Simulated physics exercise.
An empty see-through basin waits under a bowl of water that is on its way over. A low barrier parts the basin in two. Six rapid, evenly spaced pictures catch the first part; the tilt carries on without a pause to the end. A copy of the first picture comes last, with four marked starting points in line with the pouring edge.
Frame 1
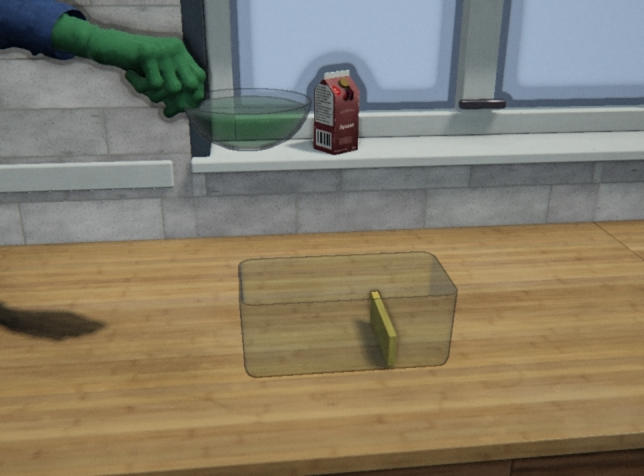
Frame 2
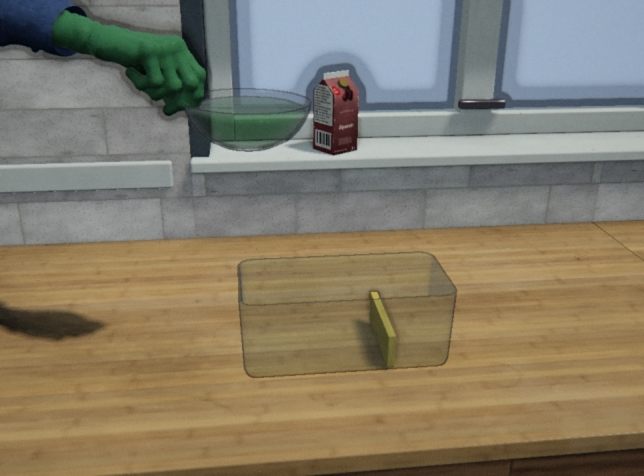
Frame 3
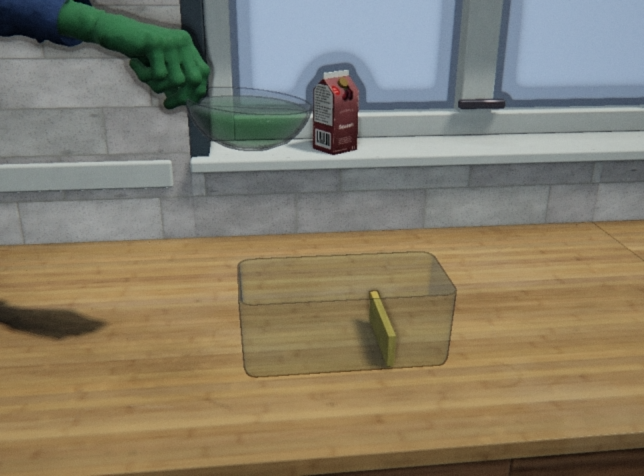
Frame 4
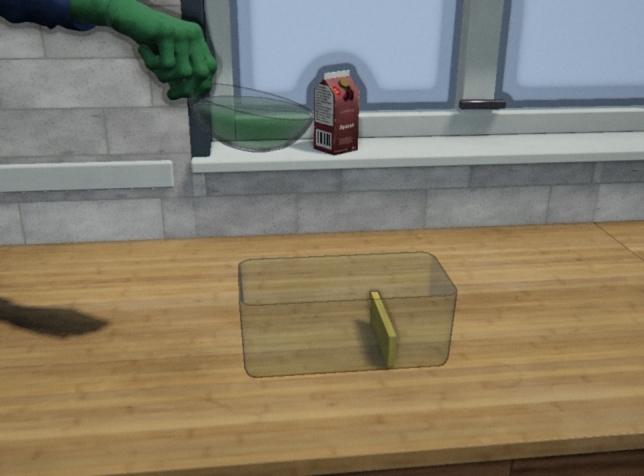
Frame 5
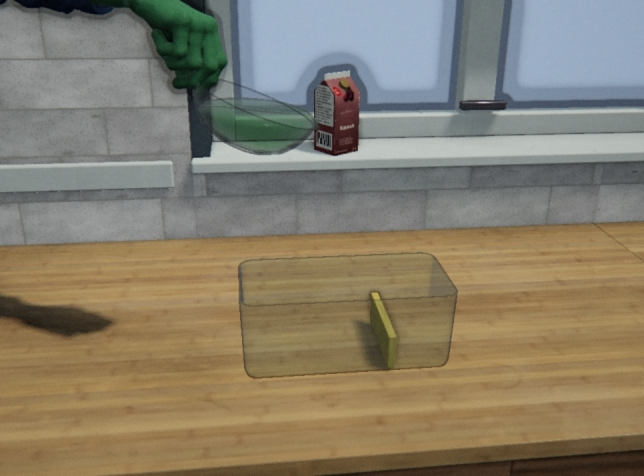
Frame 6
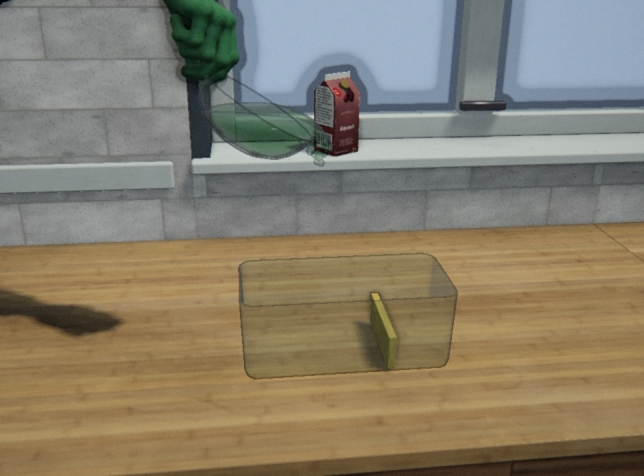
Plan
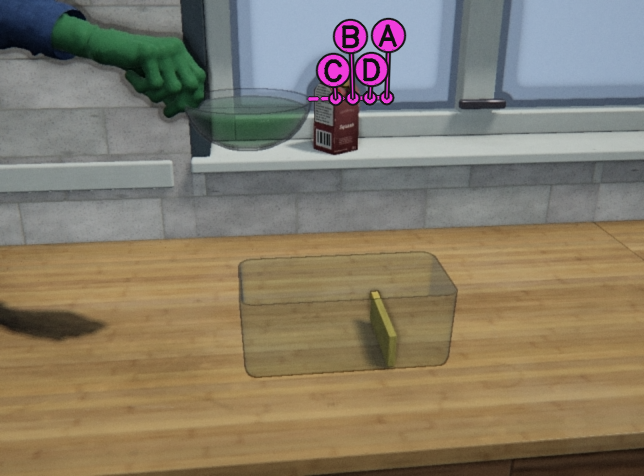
Green-gloved hand holding a clear glass bowl, then tilting it rightward until water trickles over its lip above a divided transparent basin.
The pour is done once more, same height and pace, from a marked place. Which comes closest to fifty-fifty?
It is C.
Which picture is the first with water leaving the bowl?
Picture 5.
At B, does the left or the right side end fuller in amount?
The right one.
On the marked copy, A at (386, 97); B at (352, 98); C at (335, 98); D at (369, 97).
For dot A, about 22 % ends left of the wall and 68 % right of it; 10 % is lost outside.
For dot B, about 32 % ends left of the wall and 63 % right of it; 5 % is lost outside.
For dot C, about 49 % ends left of the wall and 48 % right of it; 3 % is lost outside.
For dot D, about 27 % ends left of the wall and 70 % right of it; 4 % is lost outside.
